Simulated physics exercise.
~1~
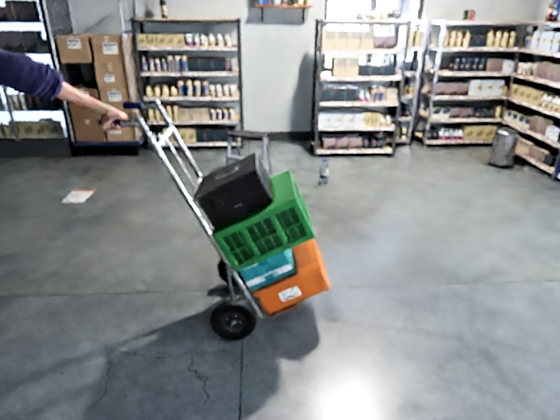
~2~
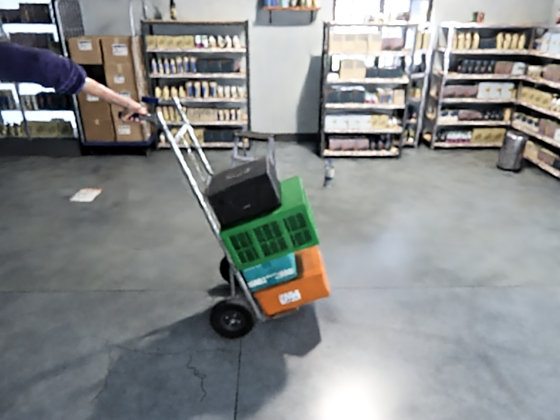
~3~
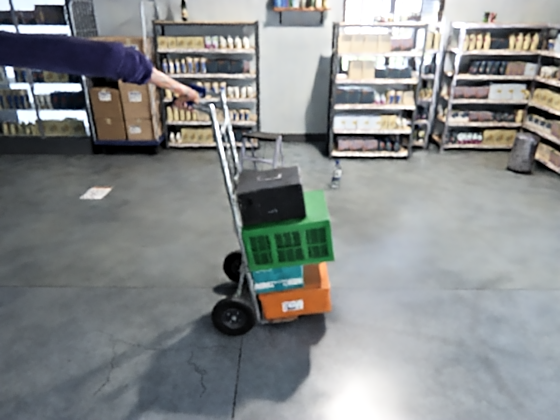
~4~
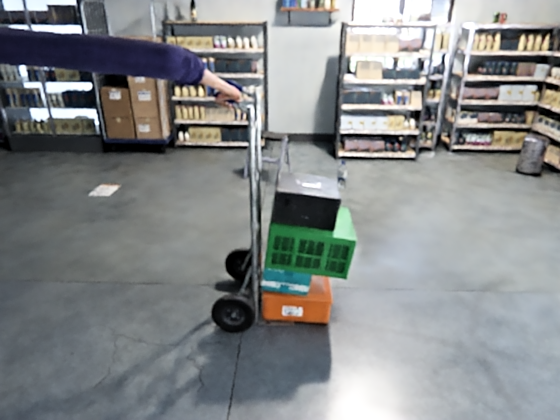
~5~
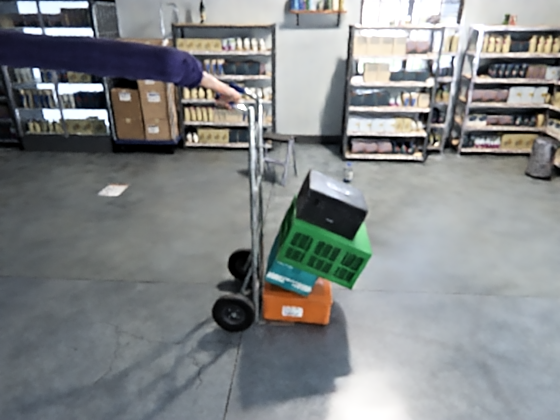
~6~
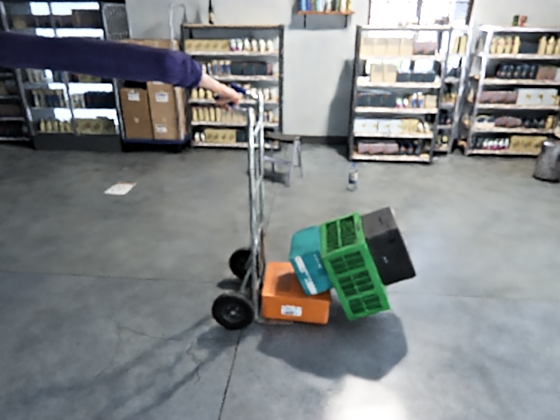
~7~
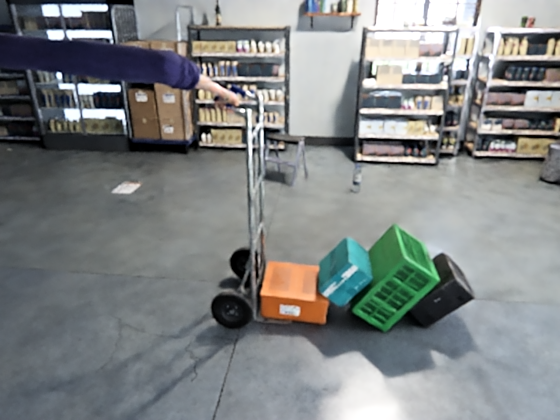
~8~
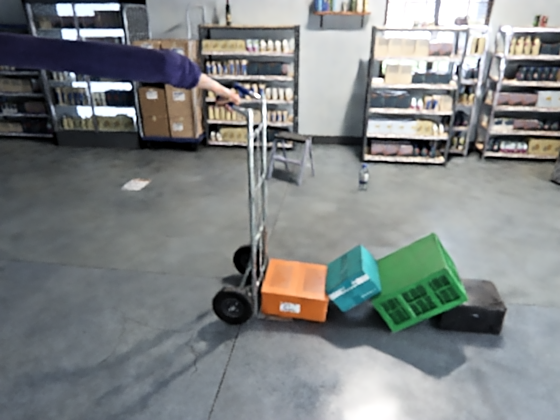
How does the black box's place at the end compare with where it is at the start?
At the start the black box sits on top of the stack on the tilted hand truck, and at the end it lies on the floor to the right, at the far end of the spilled row beyond the green crate.
